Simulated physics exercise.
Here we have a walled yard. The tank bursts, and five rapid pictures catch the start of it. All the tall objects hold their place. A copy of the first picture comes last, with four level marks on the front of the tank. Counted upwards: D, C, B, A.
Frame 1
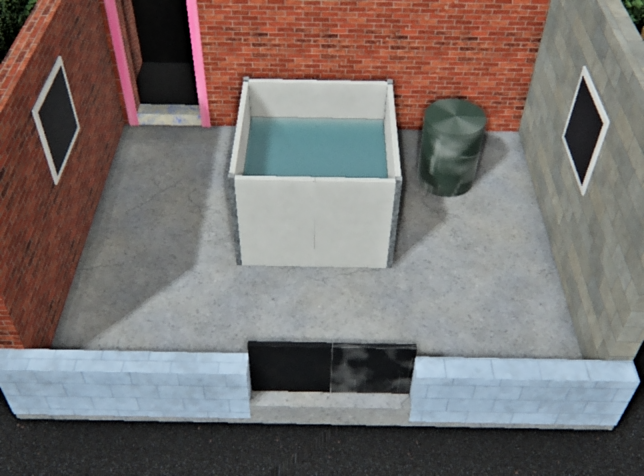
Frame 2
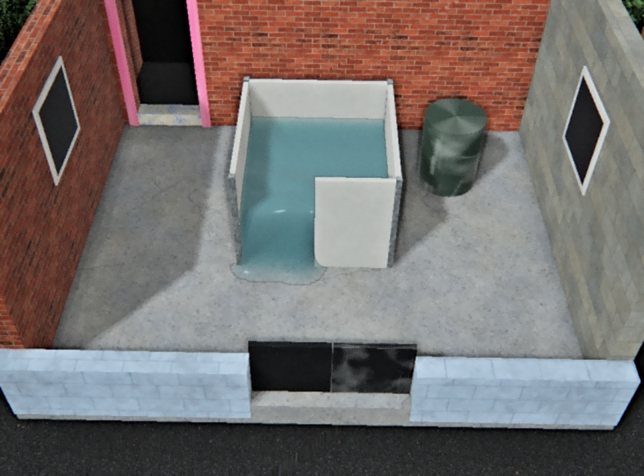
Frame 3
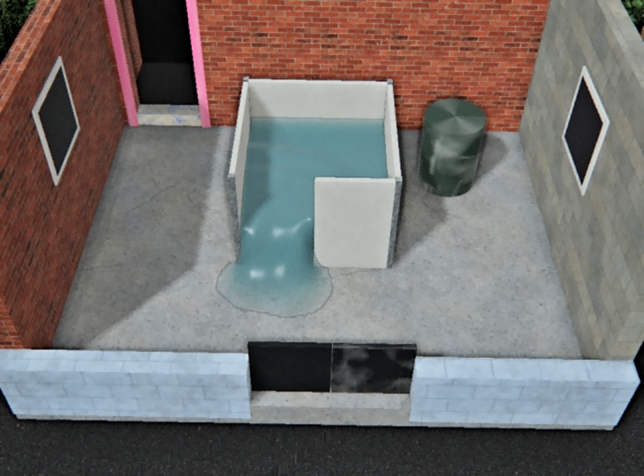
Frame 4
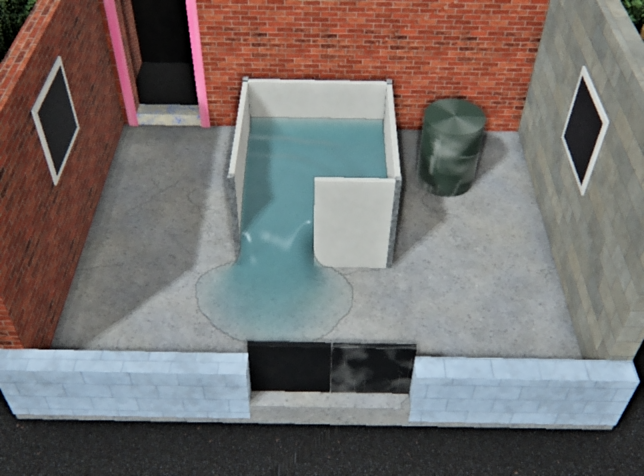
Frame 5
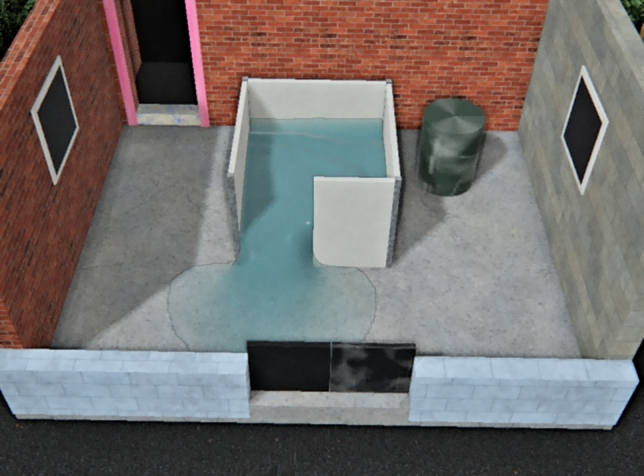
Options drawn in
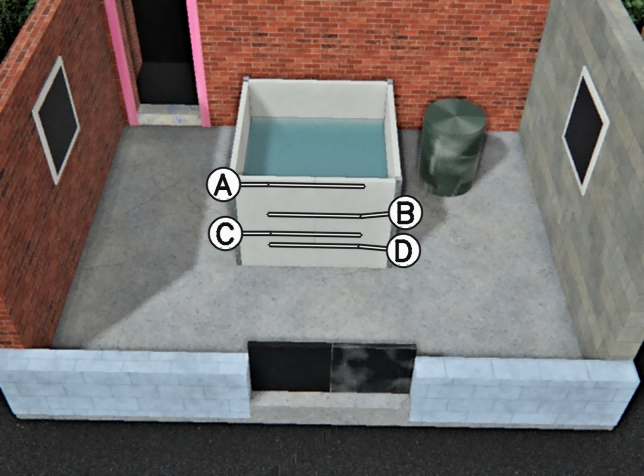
Blue-green water stands in a square, pale-walled tank, then pours out where the left part of its front wall disappears, inside a walled yard seen from a fixed, raised viewpoint. Red brick walls, a pink-framed doorway at upper left, a dark green cylinder right of the tank, and a grey right wall stay still. The puddle widens across the grey ground toward the low pale-blue front wall and dark gate.
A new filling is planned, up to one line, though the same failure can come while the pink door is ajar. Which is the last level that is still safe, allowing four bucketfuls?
Line B just does it.
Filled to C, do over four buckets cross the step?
No, that is safe.
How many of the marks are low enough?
Three of them.
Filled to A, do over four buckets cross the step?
Yes, that goes wrong.
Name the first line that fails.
That is line A.
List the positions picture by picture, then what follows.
Water in the tank at rest, its middle at (316, 161); foot of the pink doorway at (171, 125); shut gate at (332, 352), in the first frame.
In the second frame, 1 % of the ground under water, visible out to (239, 269).
In the third frame, 4 % of the ground under water, visible out to (316, 303).
In the fourth frame, 7 % of the ground under water, visible out to (326, 320).
In the fifth frame, 14 % of the ground under water, visible out to (188, 316).
In white, A at (315, 185); B at (315, 215); C at (314, 234); D at (314, 245); from the bottom up D, C, B, A.
If A is chosen, about 15 bucketfuls get in.
If B is chosen, a bucket or two gets in.
If C is chosen, nothing gets over.
If D is chosen, nothing gets over.
